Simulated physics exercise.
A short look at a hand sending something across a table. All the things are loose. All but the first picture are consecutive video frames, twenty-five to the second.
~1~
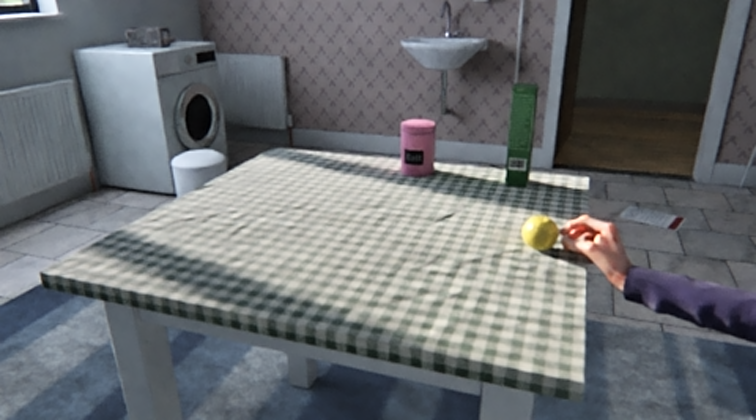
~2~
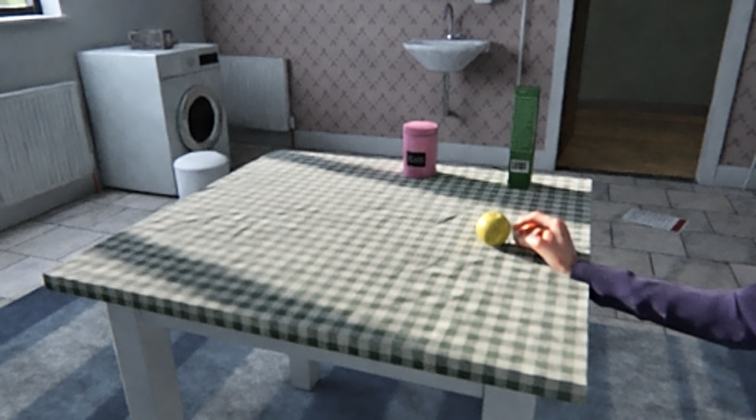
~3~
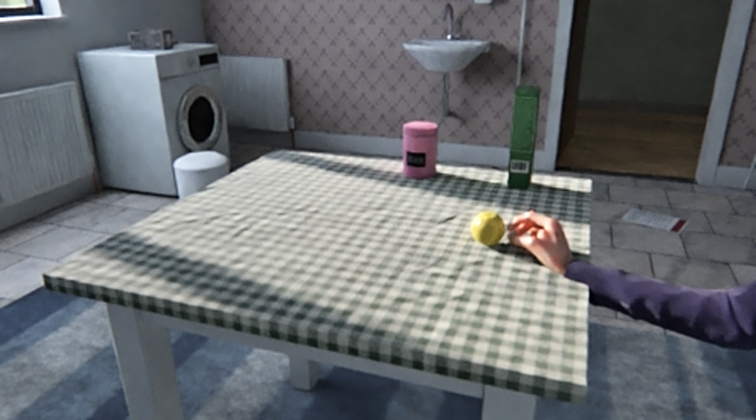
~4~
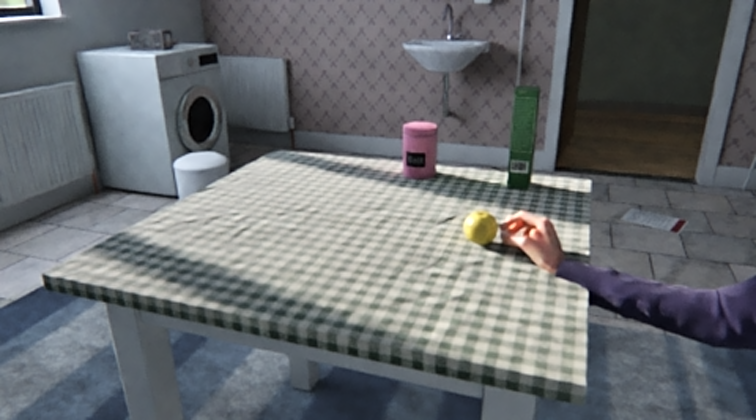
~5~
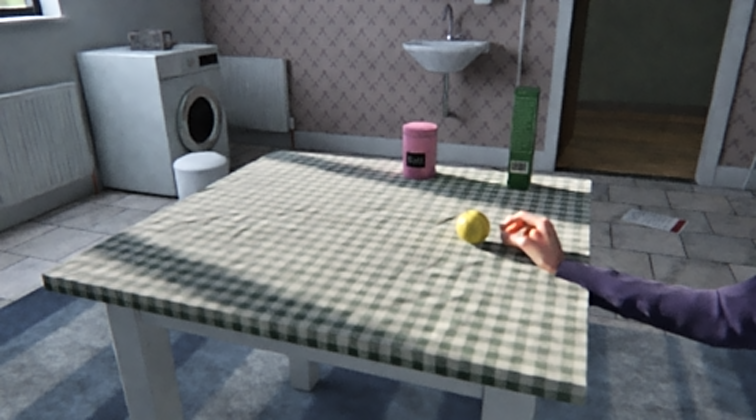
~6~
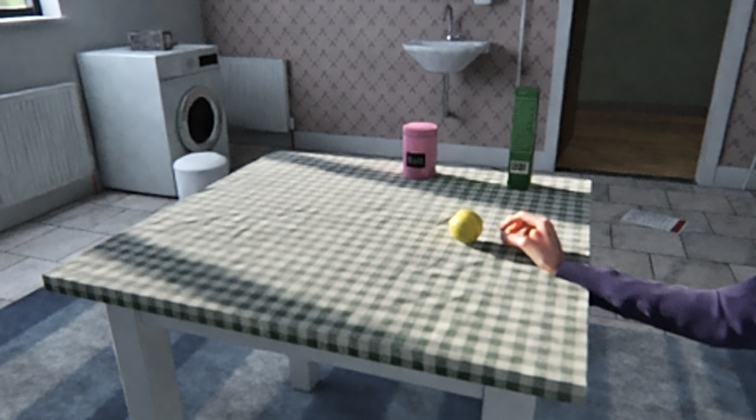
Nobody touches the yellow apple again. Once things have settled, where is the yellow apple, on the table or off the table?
The yellow apple is still on the table.
Then, 0.20 s after the last picture, yellow apple rolled about its own width near (437, 222).
Then, 0.40 s after the last picture, yellow apple rolled well along near (417, 220).
At rest, moved from the start, yellow apple. Seen from the same camera at the end, yellow apple near (405, 219).
